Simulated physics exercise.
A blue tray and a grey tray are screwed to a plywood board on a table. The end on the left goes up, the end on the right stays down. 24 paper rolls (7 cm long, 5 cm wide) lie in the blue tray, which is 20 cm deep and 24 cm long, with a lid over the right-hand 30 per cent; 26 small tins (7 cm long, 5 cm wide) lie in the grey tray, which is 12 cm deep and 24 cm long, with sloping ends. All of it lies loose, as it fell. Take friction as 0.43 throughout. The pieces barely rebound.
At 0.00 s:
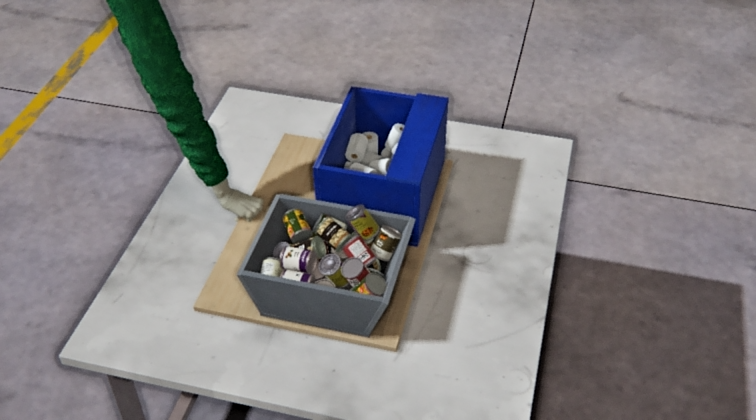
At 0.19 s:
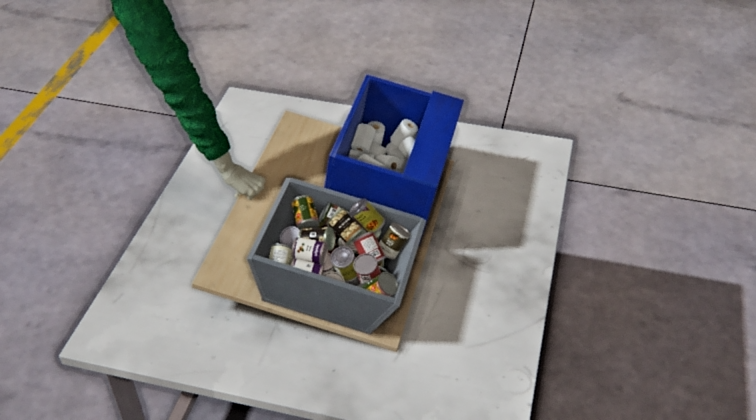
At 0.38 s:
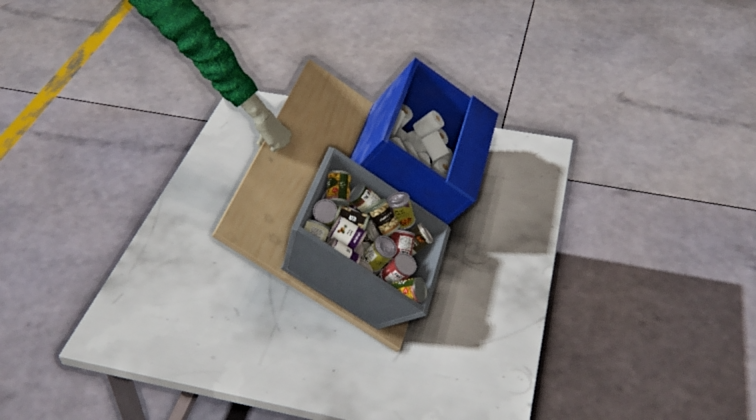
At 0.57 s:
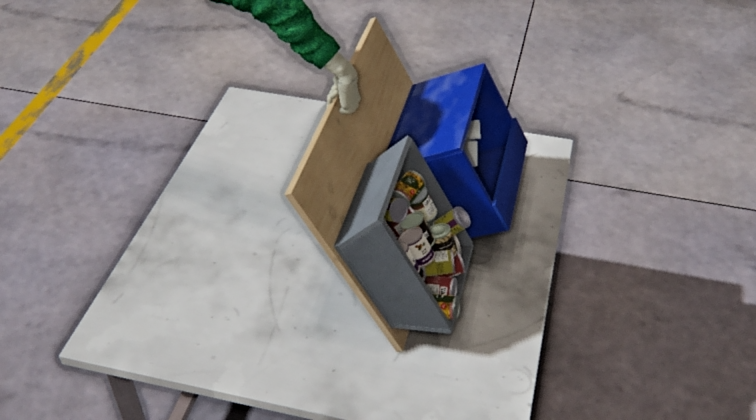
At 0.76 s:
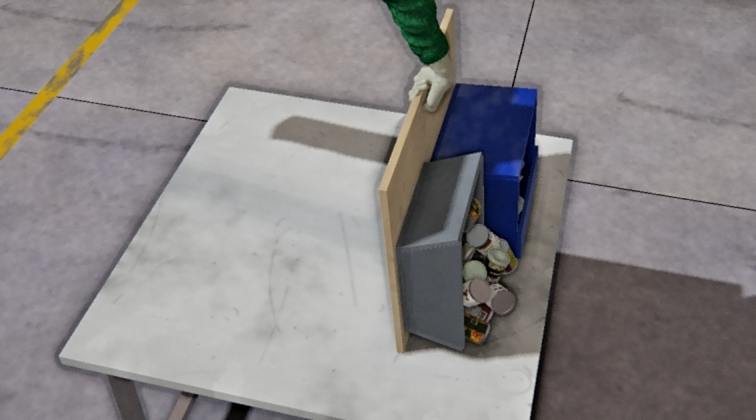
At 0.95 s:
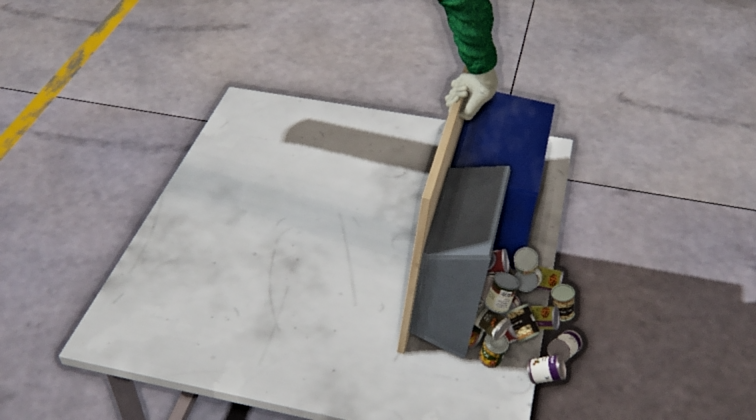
A gloved hand in a green sleeve lifted the left end of a board holding a blue tray and a grey tray until it stood past upright, and small tins tumbled from the grey one.
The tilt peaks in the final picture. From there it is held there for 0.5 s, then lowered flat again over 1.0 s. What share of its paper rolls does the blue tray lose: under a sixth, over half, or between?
Less than a sixth of the paper rolls leave the blue tray.
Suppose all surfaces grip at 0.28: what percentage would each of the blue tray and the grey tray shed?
Then blue tray 0, grey tray 100 per cent.
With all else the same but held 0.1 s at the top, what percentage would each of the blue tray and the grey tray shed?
In that case blue tray 0, grey tray 100 per cent.
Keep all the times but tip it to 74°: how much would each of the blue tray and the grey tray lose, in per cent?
Then blue tray 0, grey tray 70 per cent.
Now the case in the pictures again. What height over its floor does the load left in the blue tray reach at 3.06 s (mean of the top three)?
Some 11 cm.
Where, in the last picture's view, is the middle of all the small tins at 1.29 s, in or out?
Near (545, 323).
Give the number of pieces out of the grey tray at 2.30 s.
Out by then, roughly: Grey tray 25.
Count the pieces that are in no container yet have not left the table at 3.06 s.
About 8.
After 1.29 s, tilt 95°; 0 of 24 out of the blue tray and 23 of 26 out of the grey tray.
After 1.71 s, tilt 79°; 0 of 24 out of the blue tray and 26 of 26 out of the grey tray.
After 2.30 s, tilt 6°; 0 of 24 out of the blue tray and 26 of 26 out of the grey tray.
Outcome (at 3.06 s), 0 of 24 out of the blue tray and 26 of 26 out of the grey tray. Asked share, 0 of 24, 0 per cent.
